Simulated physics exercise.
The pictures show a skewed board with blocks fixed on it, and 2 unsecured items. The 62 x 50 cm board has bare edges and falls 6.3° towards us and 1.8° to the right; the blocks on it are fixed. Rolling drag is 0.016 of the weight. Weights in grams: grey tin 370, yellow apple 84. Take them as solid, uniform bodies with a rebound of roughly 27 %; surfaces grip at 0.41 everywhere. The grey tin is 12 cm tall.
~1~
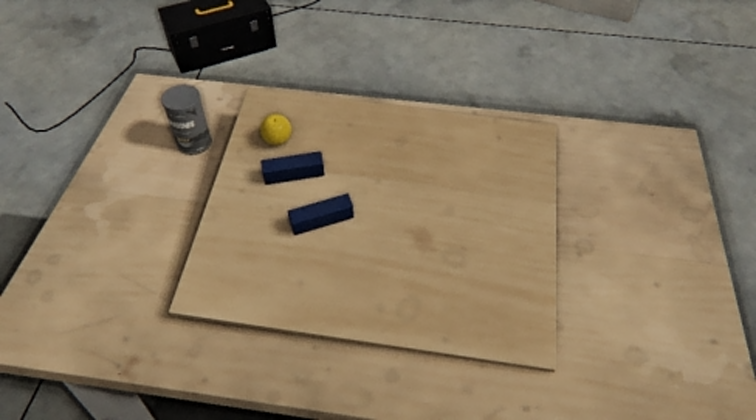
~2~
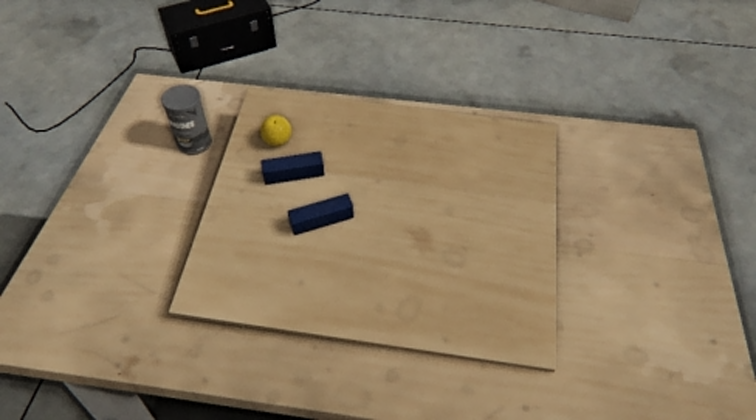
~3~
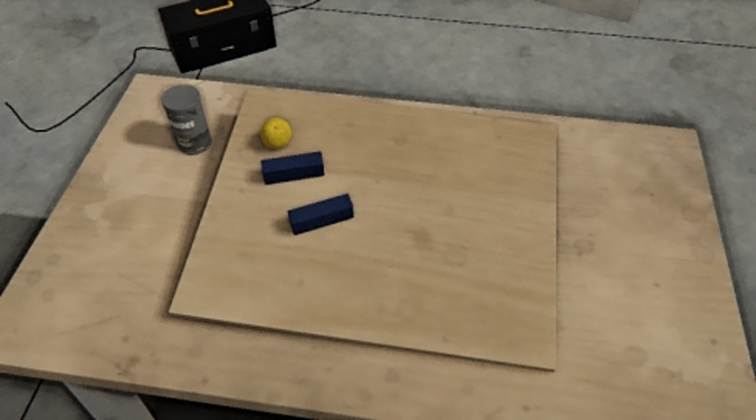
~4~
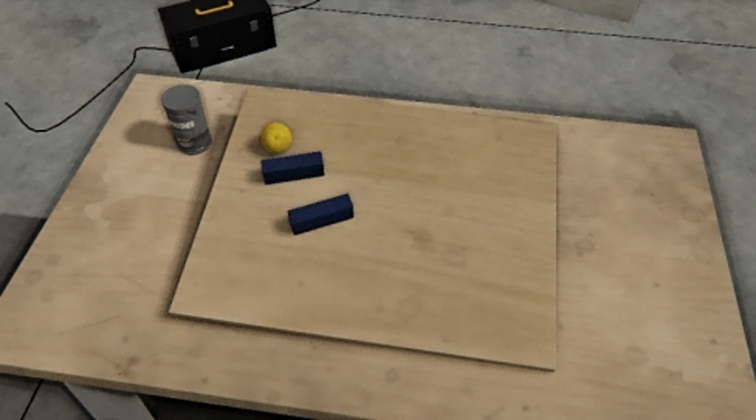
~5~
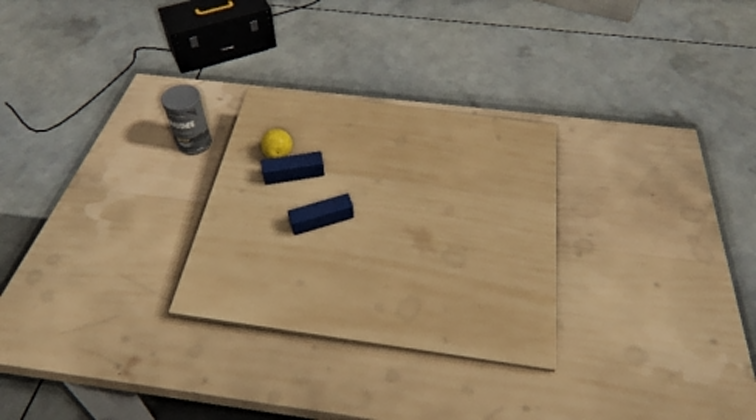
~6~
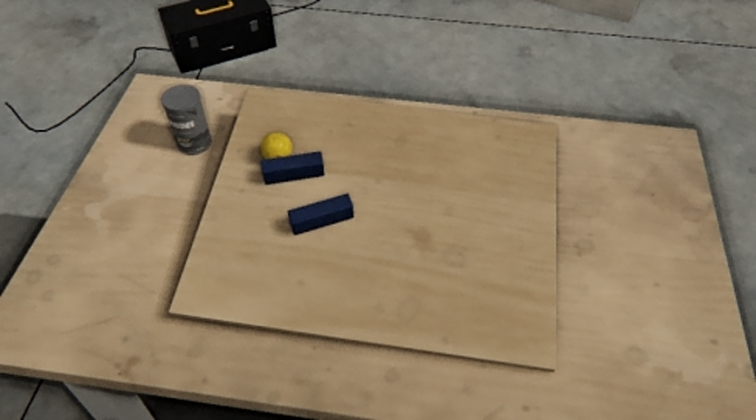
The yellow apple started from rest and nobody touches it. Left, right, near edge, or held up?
It comes to this: No edge.
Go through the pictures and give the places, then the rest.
In the first frame, 38 cm of board to the near edge; yellow apple (276, 130); grey tin (188, 121).
In the second frame, 37 cm of board to the near edge; yellow apple (276, 131); grey tin (188, 121).
In the third frame, 37 cm of board to the near edge; yellow apple (276, 133); grey tin (188, 121).
In the fourth frame, 36 cm of board to the near edge; yellow apple (277, 138); grey tin (188, 121).
In the fifth frame, 34 cm of board to the near edge; yellow apple (277, 145); grey tin (188, 121).
In the sixth frame, 33 cm of board to the near edge; yellow apple (276, 148); grey tin (188, 121).
Then, 0.10 s later than the last frame, 33 cm of board to the near edge; yellow apple near (276, 148).
Then, 0.30 s later than the last frame, yellow apple resting near (276, 148).
When it is over, 33 cm of board to the near edge; grey tin within 8 cm of the start. End places, in pixels of the last picture, yellow apple near (276, 148).
